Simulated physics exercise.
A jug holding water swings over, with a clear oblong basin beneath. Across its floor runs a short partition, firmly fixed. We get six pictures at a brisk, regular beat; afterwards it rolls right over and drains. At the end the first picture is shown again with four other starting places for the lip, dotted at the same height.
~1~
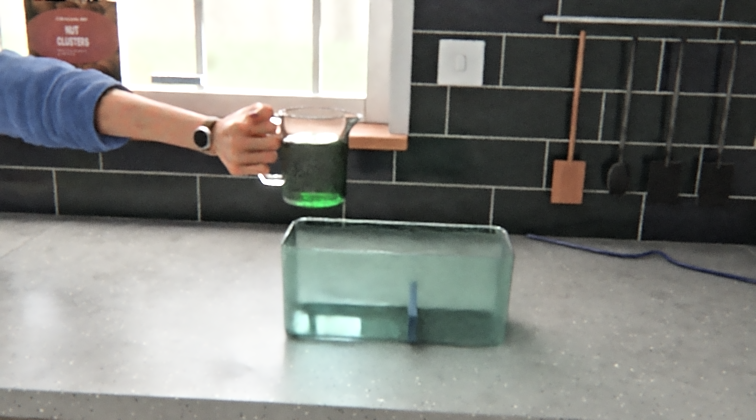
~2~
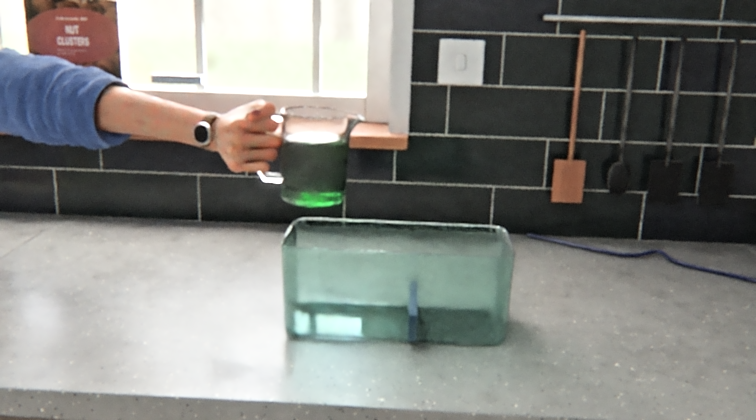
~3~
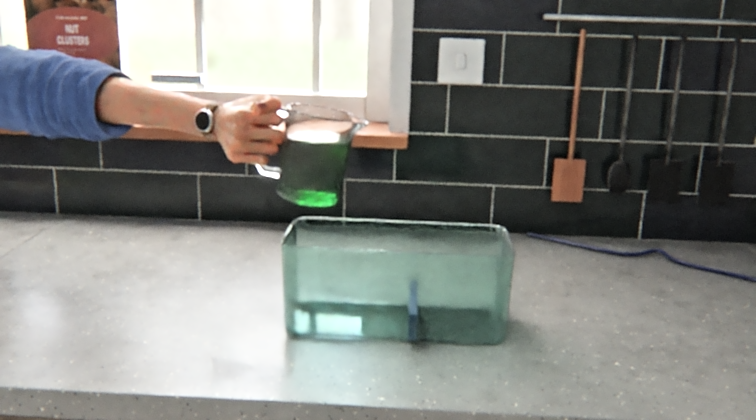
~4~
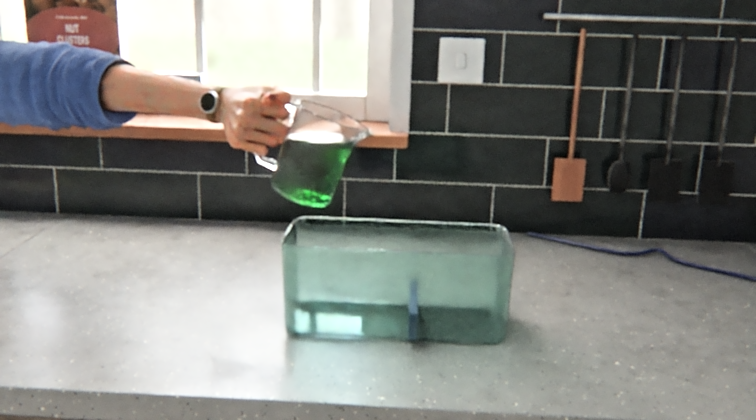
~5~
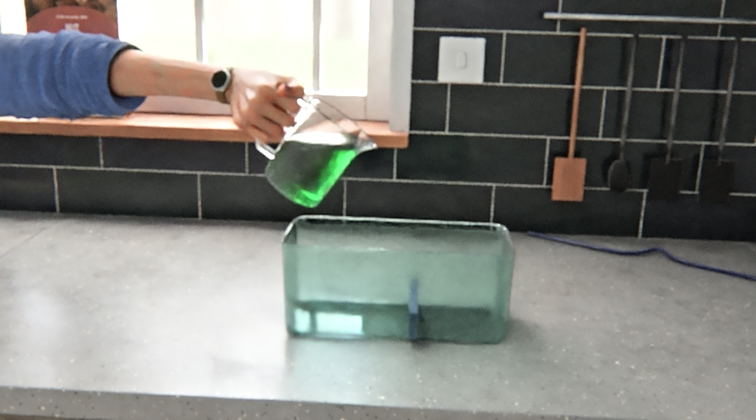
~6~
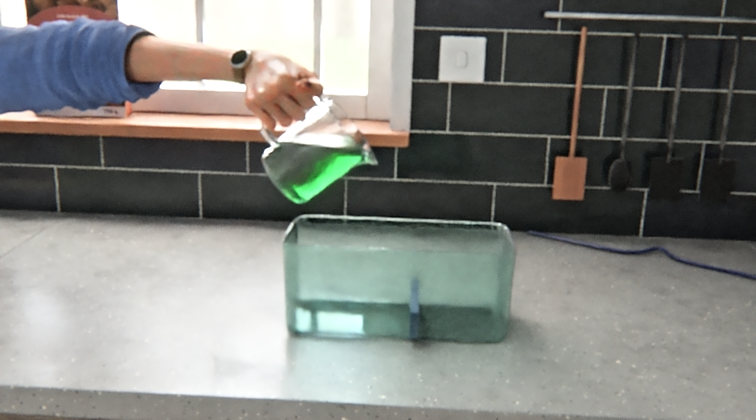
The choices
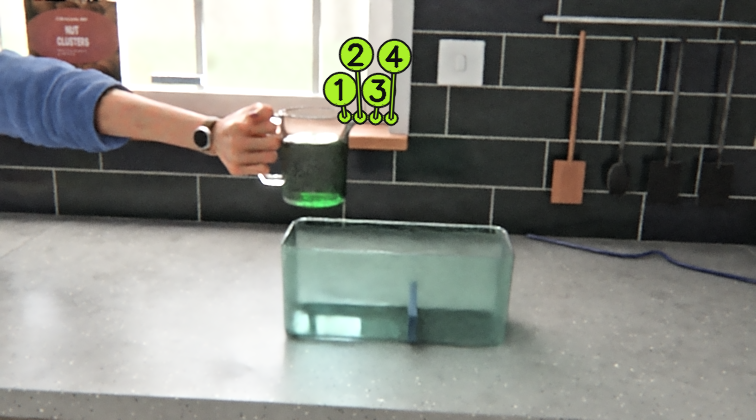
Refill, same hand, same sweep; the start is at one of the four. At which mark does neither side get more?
Take 4.
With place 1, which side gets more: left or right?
The left side.
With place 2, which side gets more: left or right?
More ends on the left.
On the marked copy, 1 at (344, 116); 2 at (360, 117); 3 at (375, 117); 4 at (391, 118).
With 1, about 87 % ends left of the wall and 10 % right of it.
With 2, about 91 % ends left of the wall and 6 % right of it; 3 % is lost outside.
With 3, about 83 % ends left of the wall and 14 % right of it; 3 % is lost outside.
With 4, about 49 % ends left of the wall and 50 % right of it.
